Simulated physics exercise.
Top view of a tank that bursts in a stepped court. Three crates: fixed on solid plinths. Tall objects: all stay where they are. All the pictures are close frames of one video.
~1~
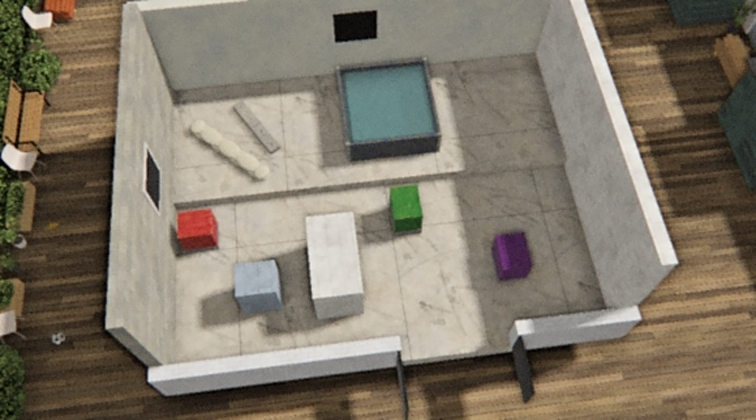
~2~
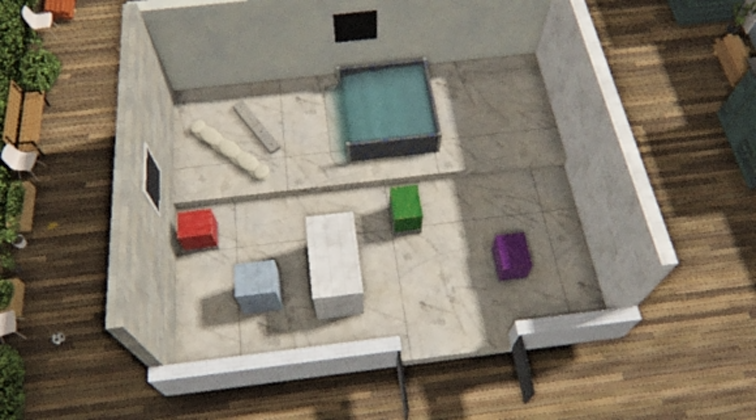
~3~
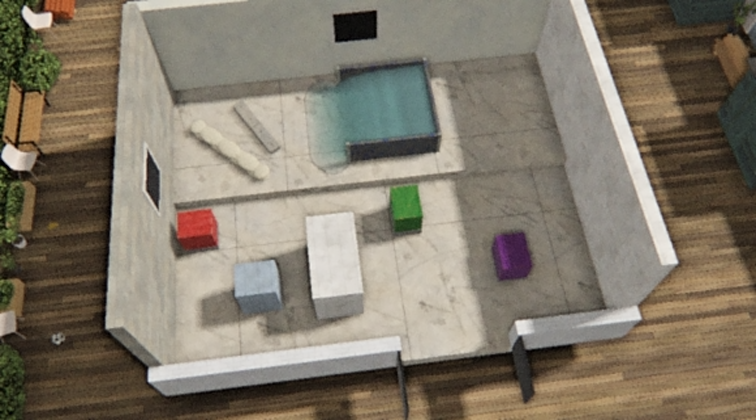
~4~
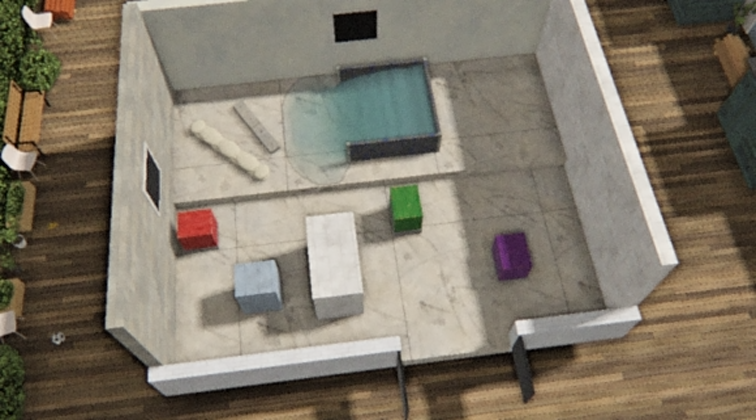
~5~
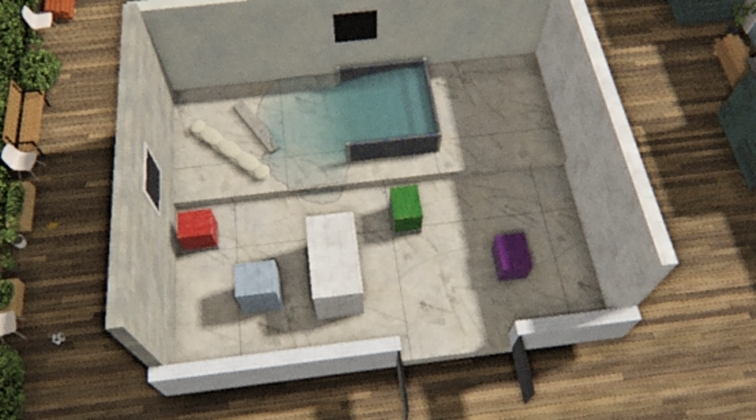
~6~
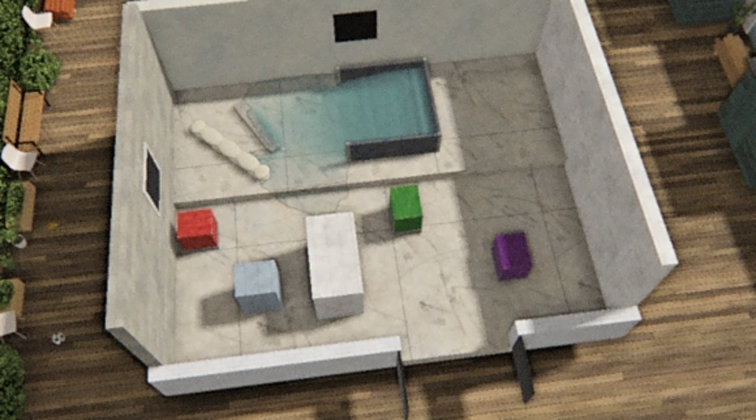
Water poured out of the left side of a dark-walled tank in a walled court, spread left across the pale raised floor around a grey plank, and ran thinly over the step near the crates.
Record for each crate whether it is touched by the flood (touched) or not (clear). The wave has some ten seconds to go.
Result: Purple crate: High enough, green crate: High enough, red crate: Too low.
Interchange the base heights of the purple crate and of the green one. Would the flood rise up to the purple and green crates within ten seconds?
Taking them in turn, the purple crate stays unflooded and the green crate gets reached.
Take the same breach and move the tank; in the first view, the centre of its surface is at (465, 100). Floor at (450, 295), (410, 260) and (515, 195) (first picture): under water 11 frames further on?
As listed: Not flooded, no water, clear.
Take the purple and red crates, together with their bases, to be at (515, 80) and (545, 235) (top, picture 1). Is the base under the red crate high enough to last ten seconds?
The red one is not reached.
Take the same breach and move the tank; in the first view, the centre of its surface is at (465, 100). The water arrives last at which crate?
Last: The purple-painted one.
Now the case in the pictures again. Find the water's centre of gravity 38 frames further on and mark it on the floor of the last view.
It is around (289, 181).
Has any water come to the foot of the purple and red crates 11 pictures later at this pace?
My answer: Purple unflooded and red flooded.
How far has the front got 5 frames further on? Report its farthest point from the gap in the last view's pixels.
I'd say at around (175, 96).
A moment on, water covers 20 % of the floor; the purple crate not reached, the green crate not reached, the red crate water round its plinth.
Next, water covers 25 % of the floor; the purple crate not reached, the green crate not reached, the red crate water round its plinth.
Then, water covers 35 % of the floor; the purple crate not reached, the green crate not reached, the red crate water round its plinth.
Later, water covers 50 % of the floor; the purple crate not reached, the green crate water round its plinth, the red crate water round its plinth.
In the end, water covers 70 % of the floor; the purple crate stayed above the water, the green crate stayed above the water, the red crate was topped.
